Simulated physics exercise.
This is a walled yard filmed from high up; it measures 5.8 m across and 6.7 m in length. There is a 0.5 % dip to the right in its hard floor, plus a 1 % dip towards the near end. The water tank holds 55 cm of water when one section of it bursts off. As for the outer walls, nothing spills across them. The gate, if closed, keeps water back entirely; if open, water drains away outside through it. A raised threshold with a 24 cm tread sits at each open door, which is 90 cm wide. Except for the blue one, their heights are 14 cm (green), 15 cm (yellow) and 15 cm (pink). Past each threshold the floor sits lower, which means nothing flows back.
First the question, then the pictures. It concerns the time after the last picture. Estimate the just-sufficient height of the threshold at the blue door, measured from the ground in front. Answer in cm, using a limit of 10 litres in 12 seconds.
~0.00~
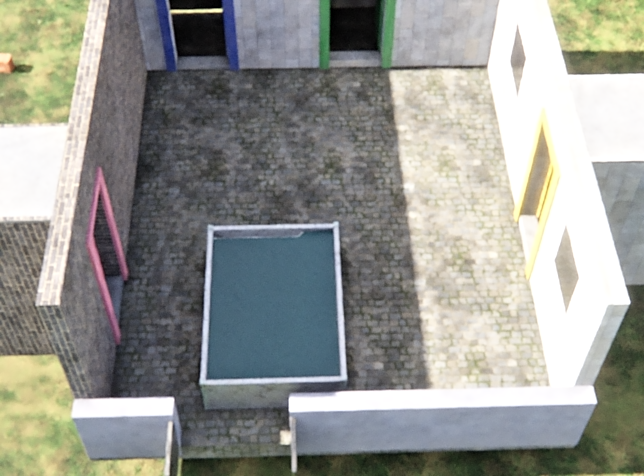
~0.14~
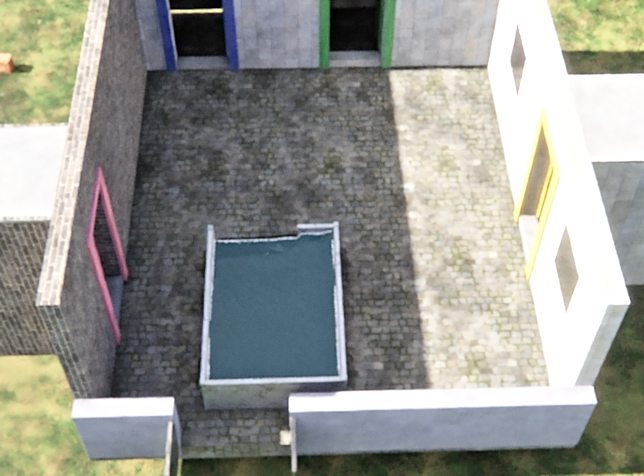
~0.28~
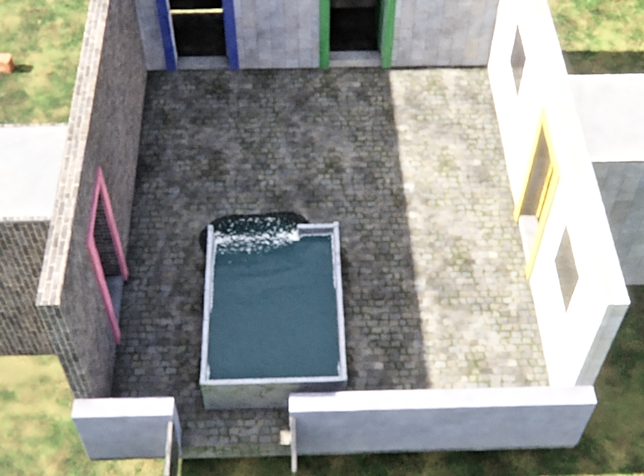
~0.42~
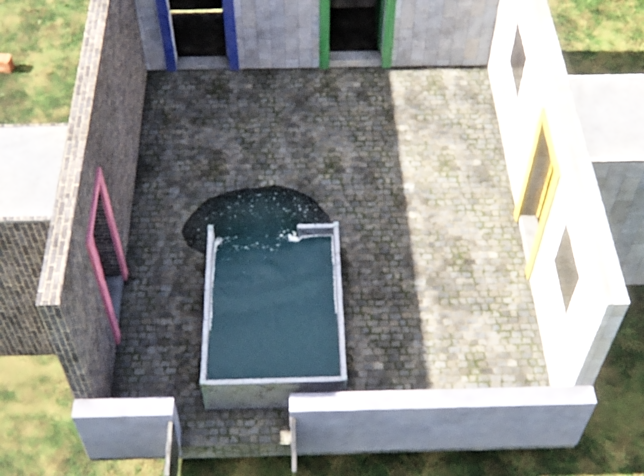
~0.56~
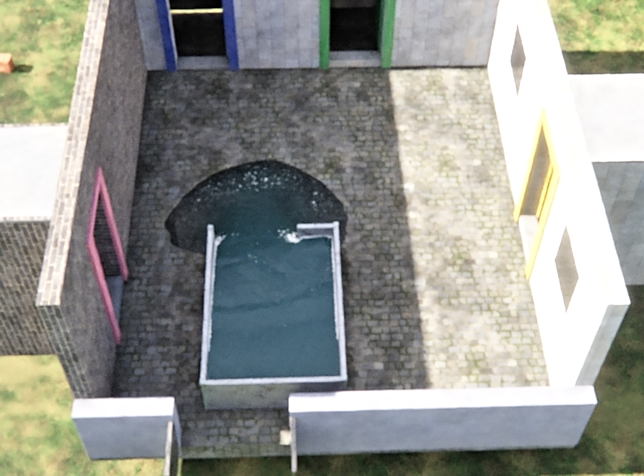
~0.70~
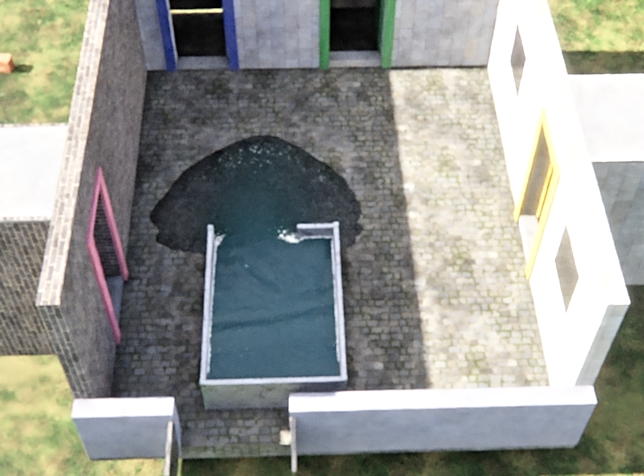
I would say 20 cm.
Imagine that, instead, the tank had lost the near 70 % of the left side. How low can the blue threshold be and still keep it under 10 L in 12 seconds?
With that break, close to 11.0 cm.
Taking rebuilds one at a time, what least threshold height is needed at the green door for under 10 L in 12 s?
At green, about 11.0 cm.
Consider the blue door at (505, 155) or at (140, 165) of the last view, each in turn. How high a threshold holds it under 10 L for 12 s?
First place around 11.0 cm, second around 11.5 cm.
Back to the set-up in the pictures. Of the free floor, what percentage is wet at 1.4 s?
I'd say near 30 percent is wet.
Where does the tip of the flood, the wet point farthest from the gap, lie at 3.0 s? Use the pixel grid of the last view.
Around (487, 66).
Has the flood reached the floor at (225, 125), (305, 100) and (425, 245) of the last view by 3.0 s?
So the three spots come out swamped, swamped, spared, in that order.
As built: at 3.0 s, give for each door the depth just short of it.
Depths in cm: Green 15, yellow 0, pink 0, blue 24.
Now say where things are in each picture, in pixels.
In the first frame, still water, 55 cm deep, in the water tank at (274, 303); the blue door at (198, 23) is dry.
In the second frame, the gap is on the far side, the front 0.3 m out at a hidden place; the back of the water tank holds 55 cm.
In the third frame, the front is at (236, 219), 0.7 m from the gap on the far side; 0.9 m2 of floor is wet, 55 cm left at the back.
In the fourth frame, the gap is on the far side, the front 1.2 m out at (269, 191); the back of the water tank holds 55 cm.
In the fifth frame, the gap is on the far side, the front 1.8 m out at (265, 164); the back of the water tank holds 55 cm.
In the sixth frame, the front is at (250, 142), 2.2 m from the gap on the far side; 4.3 m2 of floor is wet, 55 cm left at the back; 1.9 m in a straight line remain to the blue door at (198, 23).
After 1.4 s water covers 30 % of the floor, deepest (28 cm) near (240, 248); it has not reached the blue door.
After 3.0 s water covers 45 % of the floor, deepest (26 cm) near (146, 86); 24 cm at the blue door, 60 litres in over its 7 cm threshold.
After 12.0 s water covers 95 % of the floor, deepest (12 cm) near (390, 424); 2 cm at the blue door, 181 litres in over its 7 cm threshold.
At the blue door as built, the water arrived by 1.5 s and peaked near 24 cm at 3.0 s.
Run again over the same 12 s with other heights there, 18 litres in over 18 cm, 2 litres over 24.5 cm. The limit of 10 litres is kept from about 20 cm up.
